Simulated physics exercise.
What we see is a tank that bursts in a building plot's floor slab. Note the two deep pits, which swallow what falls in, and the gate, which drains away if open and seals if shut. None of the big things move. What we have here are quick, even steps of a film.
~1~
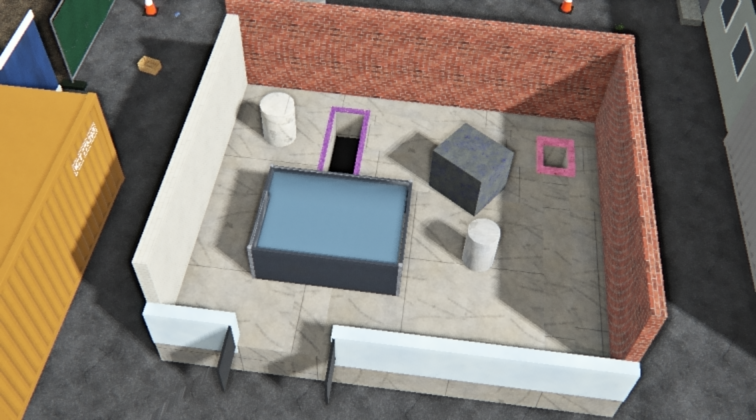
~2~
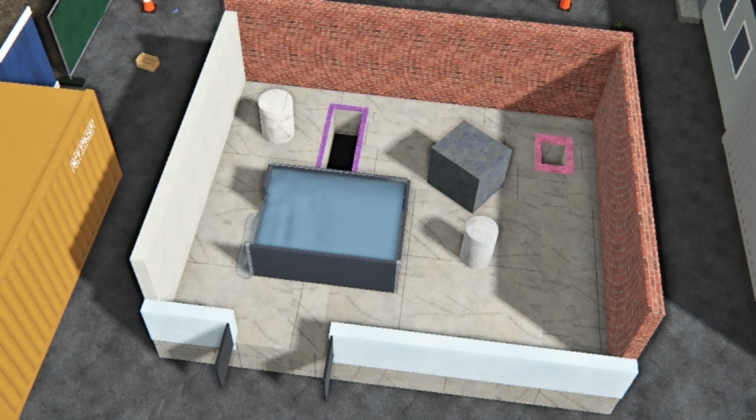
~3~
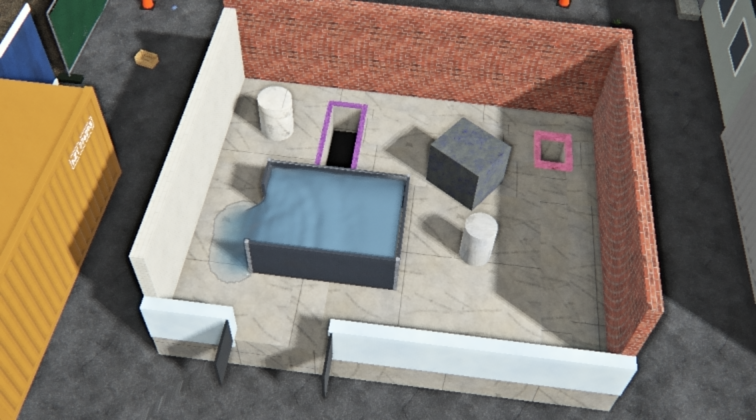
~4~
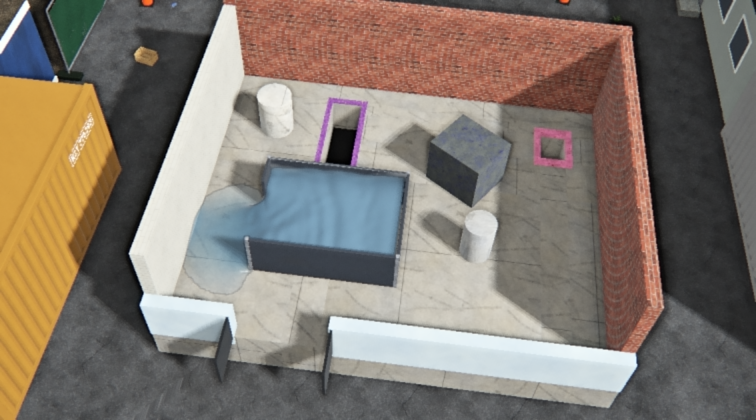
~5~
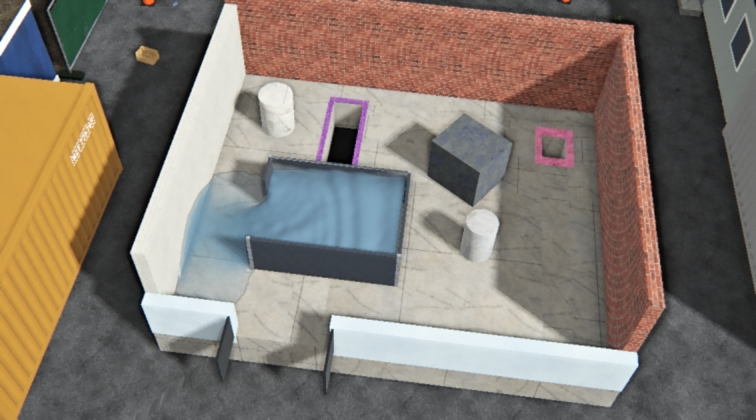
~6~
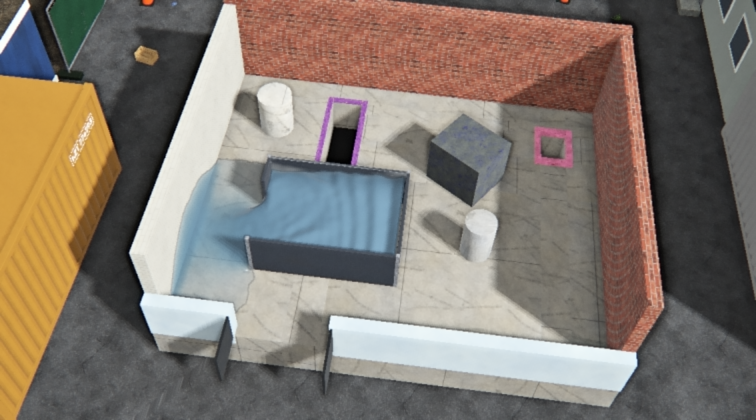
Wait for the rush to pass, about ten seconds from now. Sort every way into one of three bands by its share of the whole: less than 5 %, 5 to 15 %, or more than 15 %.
Bands: The gate - 5 to 15 %; the pink pit - less than 5 %; the purple pit - more than 15 %.
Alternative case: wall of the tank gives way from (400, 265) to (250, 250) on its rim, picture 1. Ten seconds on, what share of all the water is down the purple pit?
Purple: 6 %.
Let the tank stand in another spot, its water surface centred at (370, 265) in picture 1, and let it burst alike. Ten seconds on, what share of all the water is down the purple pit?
Within ten seconds the purple pit collects 40 percent of the total.
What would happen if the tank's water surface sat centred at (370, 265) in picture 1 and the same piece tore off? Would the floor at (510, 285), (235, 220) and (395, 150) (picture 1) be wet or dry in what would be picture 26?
Location one: Bone dry; location two: Soaked; location three: Bone dry.
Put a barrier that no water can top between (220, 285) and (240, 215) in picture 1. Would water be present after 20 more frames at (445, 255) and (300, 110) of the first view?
In turn, the first is spared and the second submerged.
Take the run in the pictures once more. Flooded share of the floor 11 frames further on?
Roughly 30 percent, I'd say.
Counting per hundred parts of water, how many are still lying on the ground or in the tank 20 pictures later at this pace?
92 %.
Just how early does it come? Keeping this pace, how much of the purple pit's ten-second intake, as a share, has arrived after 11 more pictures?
Share at that point: Roughly 0 %.
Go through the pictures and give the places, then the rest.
In the first frame, still water in the water tank at (333, 216).
In the second frame, the front is at (248, 277), out from the gap at (260, 234).
In the third frame, water pours out at (260, 233) and has run to (215, 270).
In the fourth frame, water pours out at (260, 231) and has run to (204, 201).
In the fifth frame, water pours out at (261, 231) and has run to (176, 289).
In the sixth frame, the front is at a hidden place, out from the gap at (260, 231).
A moment on, water covers 15 % of the floor; the gate 0 %, the pink pit 0 %, the purple pit 0 %.
Next, water covers 30 % of the floor; the gate 0 %, the pink pit 0 %, the purple pit 0 %.
Then, water covers 55 % of the floor; the gate 3 %, the pink pit 0 %, the purple pit 5 %.
Later, water covers 80 % of the floor; the gate 7 %, the pink pit 0 %, the purple pit 15 %.
In the end, water covers 90 % of the floor; the gate 11 %, the pink pit 1 %, the purple pit 25 %.
